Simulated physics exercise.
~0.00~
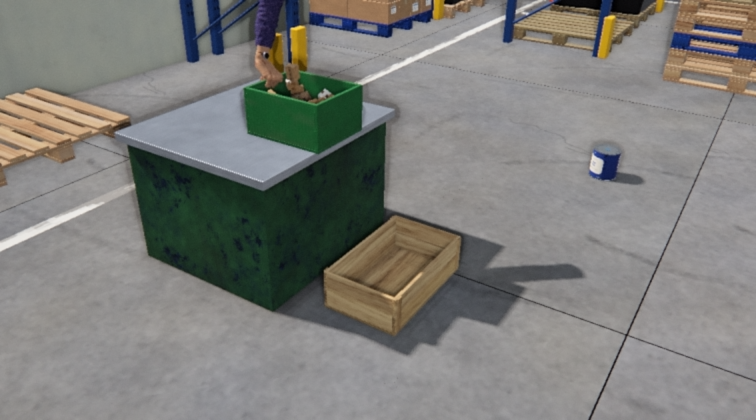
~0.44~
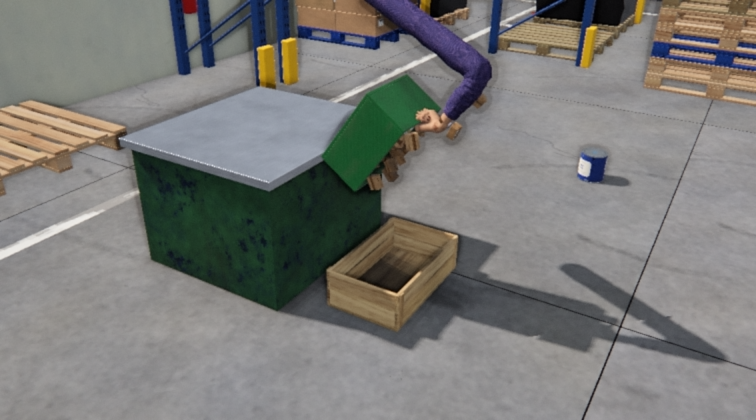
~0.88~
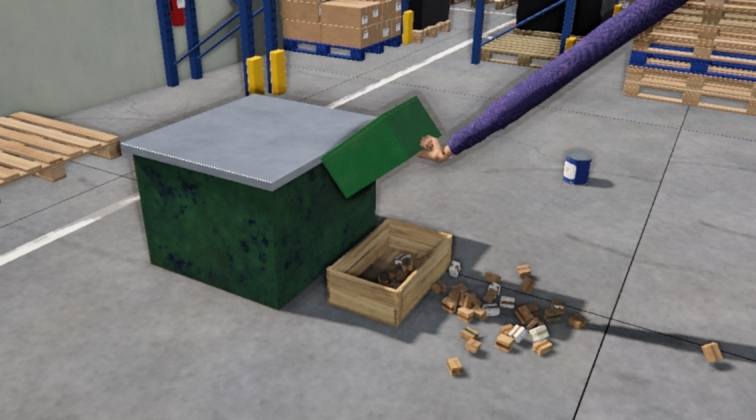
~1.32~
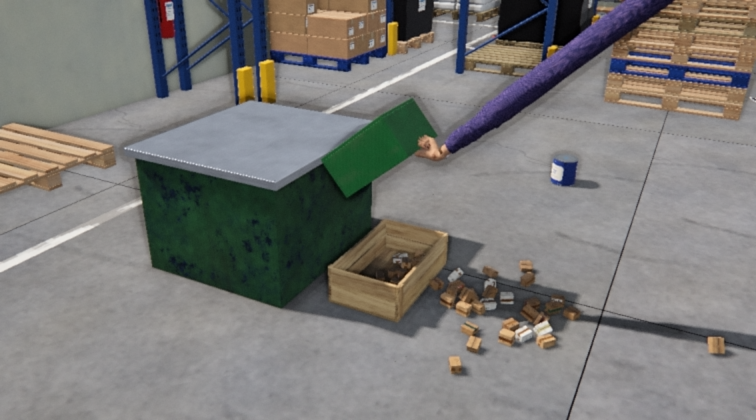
The footage shows a hand tipping a green tote of small brown and pale blocks over the right edge of a bench, spilling them towards a wooden trough on the floor; some land inside, but more end up scattered on the ground beyond it, as the tote stays tilted.
